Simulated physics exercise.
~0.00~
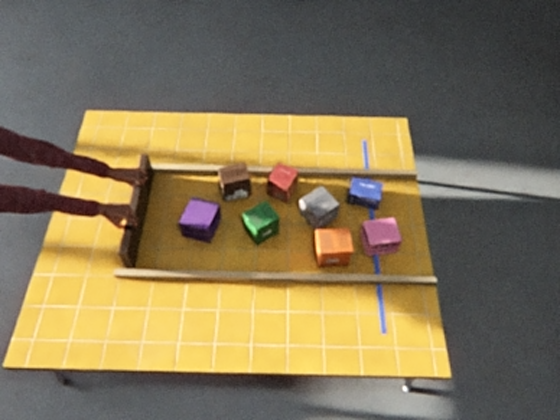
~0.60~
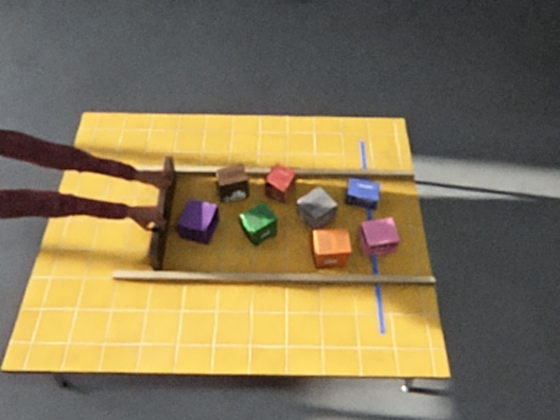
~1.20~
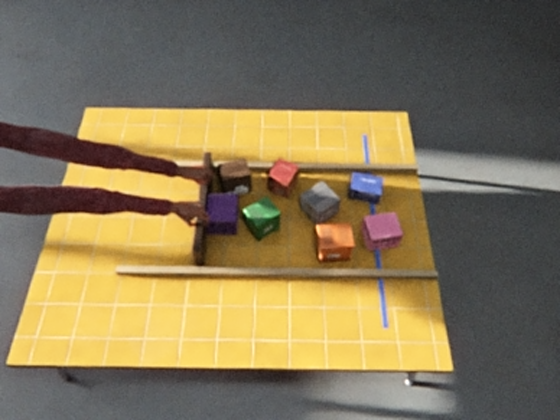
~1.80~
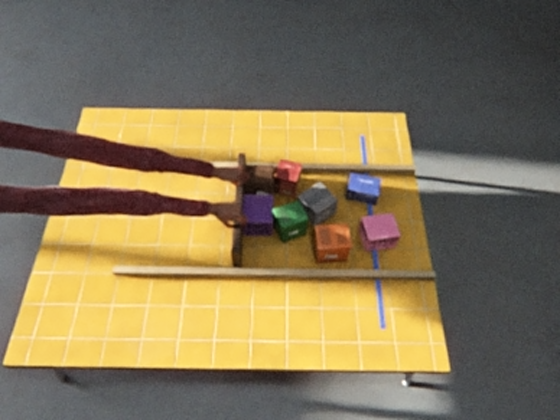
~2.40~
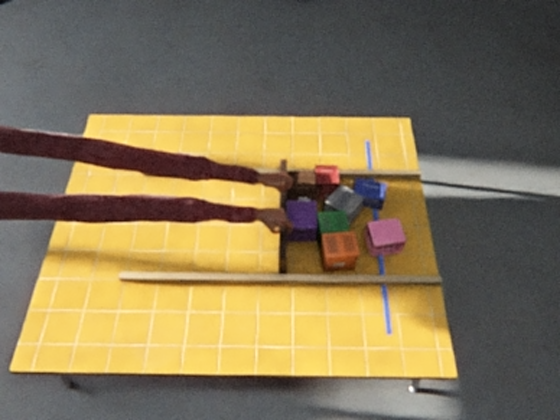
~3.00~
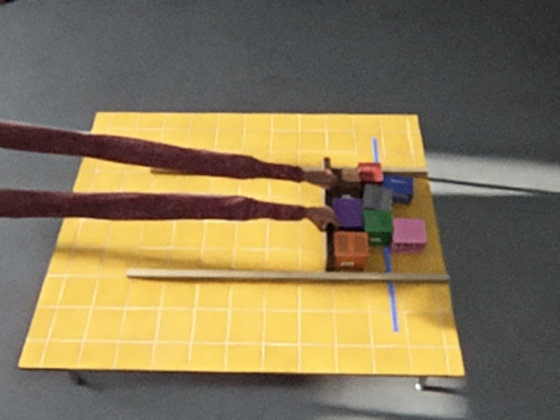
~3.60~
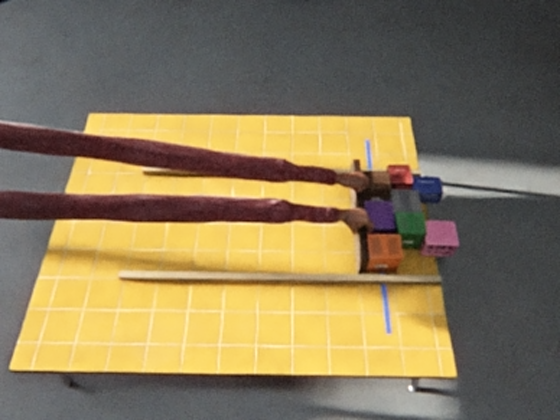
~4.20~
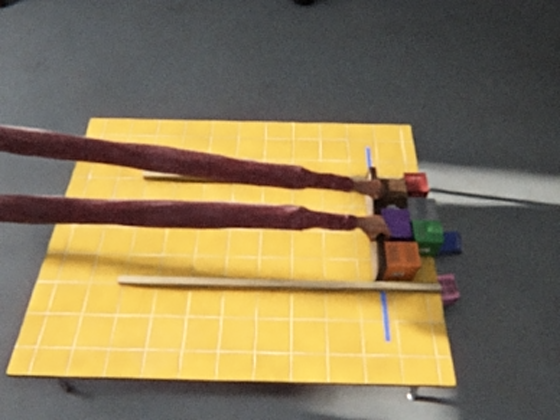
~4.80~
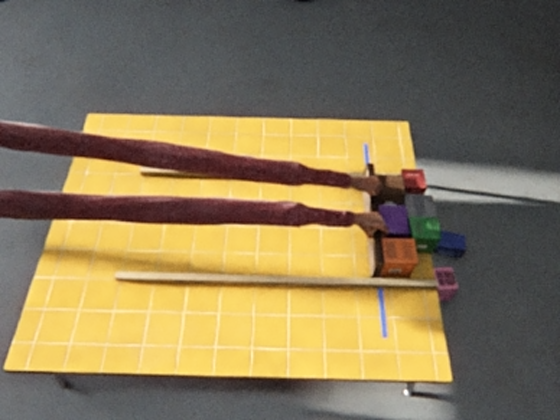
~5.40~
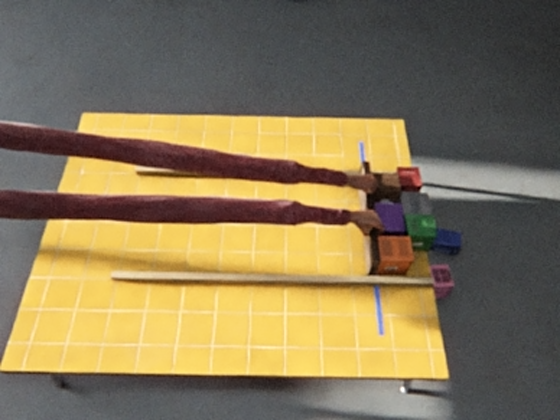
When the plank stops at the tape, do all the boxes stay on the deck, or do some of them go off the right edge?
Some of them go off the edge, but only the blue box and the pink one. The others stay bunched in front of the plank.
A person's two dark-red-sleeved arms reach in from the left over a yellow tiled deck, seen from above, holding an upright brown plank between two rails. Purple, green, brown, red, grey, orange, blue and pink boxes lie scattered ahead of it, near a blue tape strip on the right. The hands slide the plank rightward, meeting the purple and brown boxes first, then bunching the others together. The packed group is pushed across the tape towards the right edge. The plank stops around the tape, with the blue and pink boxes over the edge and the rest still bunched on the deck.
